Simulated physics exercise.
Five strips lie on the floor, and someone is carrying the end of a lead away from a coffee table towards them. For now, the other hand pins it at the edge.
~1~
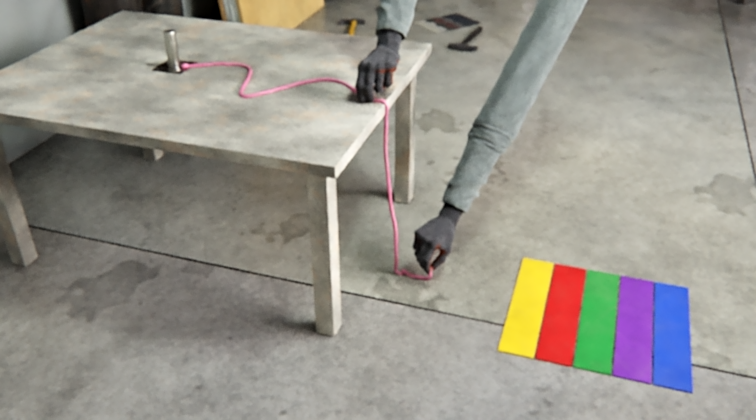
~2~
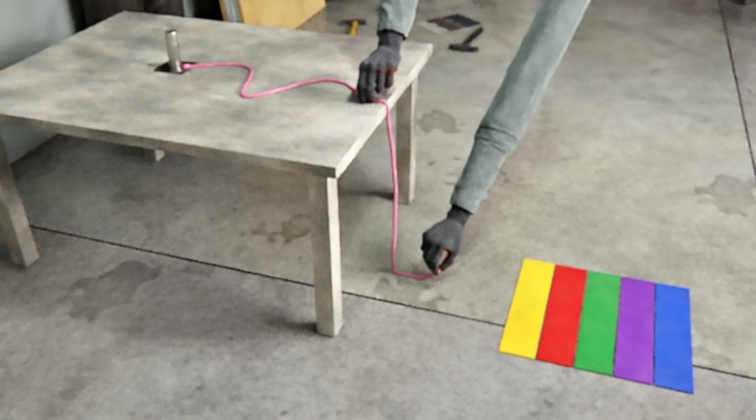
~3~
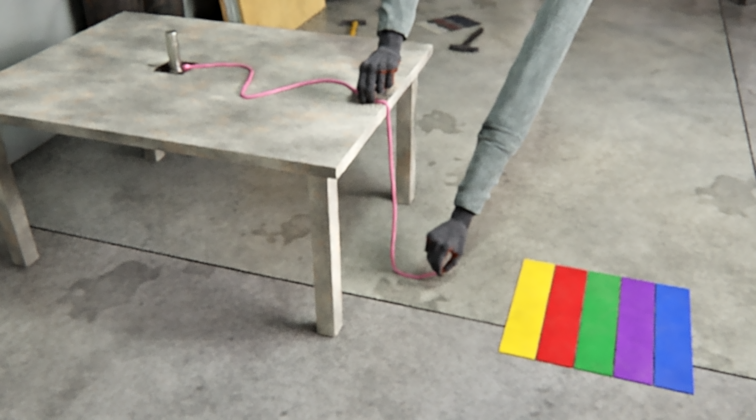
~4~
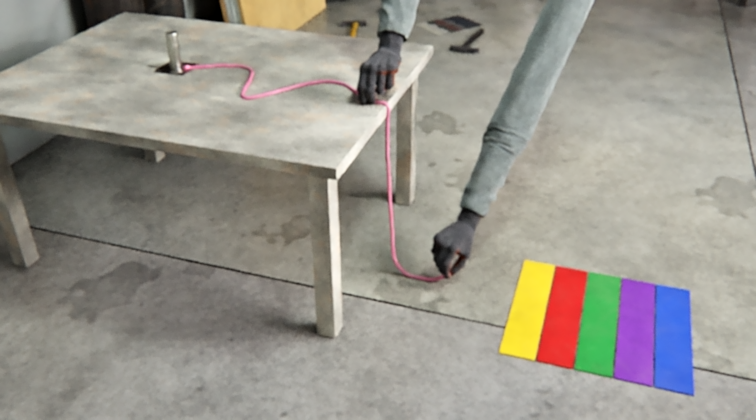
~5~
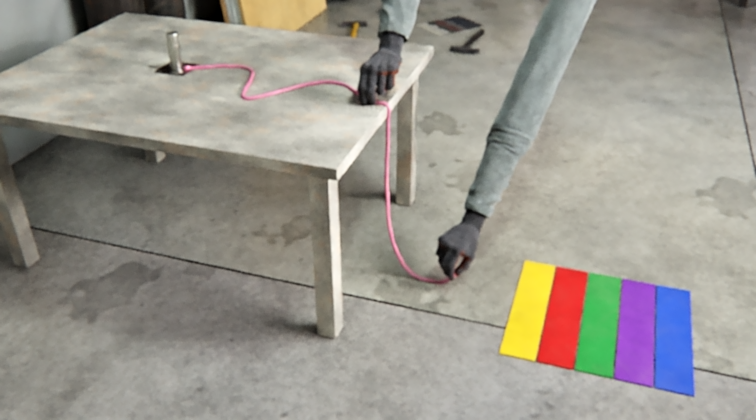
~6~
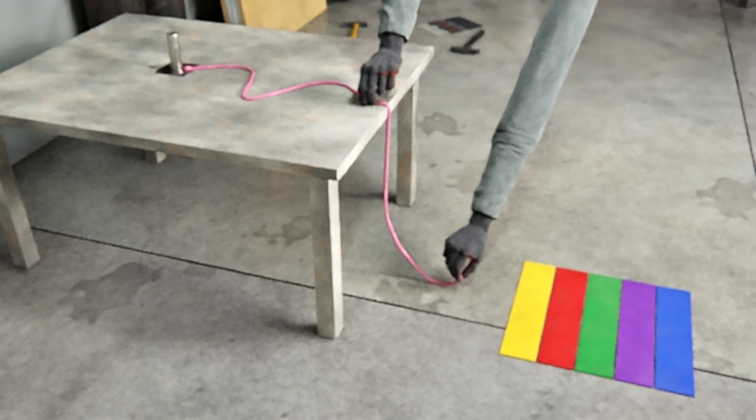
The clip opens on a pink lead running from a metal post across a table and over its edge, where one gloved hand pins it. The other hand, low over the floor, draws the lead's end slowly to the right, a short way nearer the five coloured strips, and the hanging part slants outward.
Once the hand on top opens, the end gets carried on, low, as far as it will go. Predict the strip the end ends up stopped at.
The end ends up at the blue strip.
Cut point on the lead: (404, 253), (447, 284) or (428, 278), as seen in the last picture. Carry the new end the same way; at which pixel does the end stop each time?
Near (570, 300), (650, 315) and (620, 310).
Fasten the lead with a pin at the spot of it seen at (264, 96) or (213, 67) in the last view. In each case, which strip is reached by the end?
Green; blue.
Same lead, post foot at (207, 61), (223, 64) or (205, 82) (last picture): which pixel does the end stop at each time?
Try by try: (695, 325), (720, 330) and (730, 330).
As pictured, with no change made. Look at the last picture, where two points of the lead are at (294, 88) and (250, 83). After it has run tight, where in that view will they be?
Roughly (362, 99) for the first and (278, 85) for the second.
Soon after, end near (603, 305); over green.
Then, end near (649, 314); over purple.
At full stretch, end near (677, 319); over blue. The blue one.
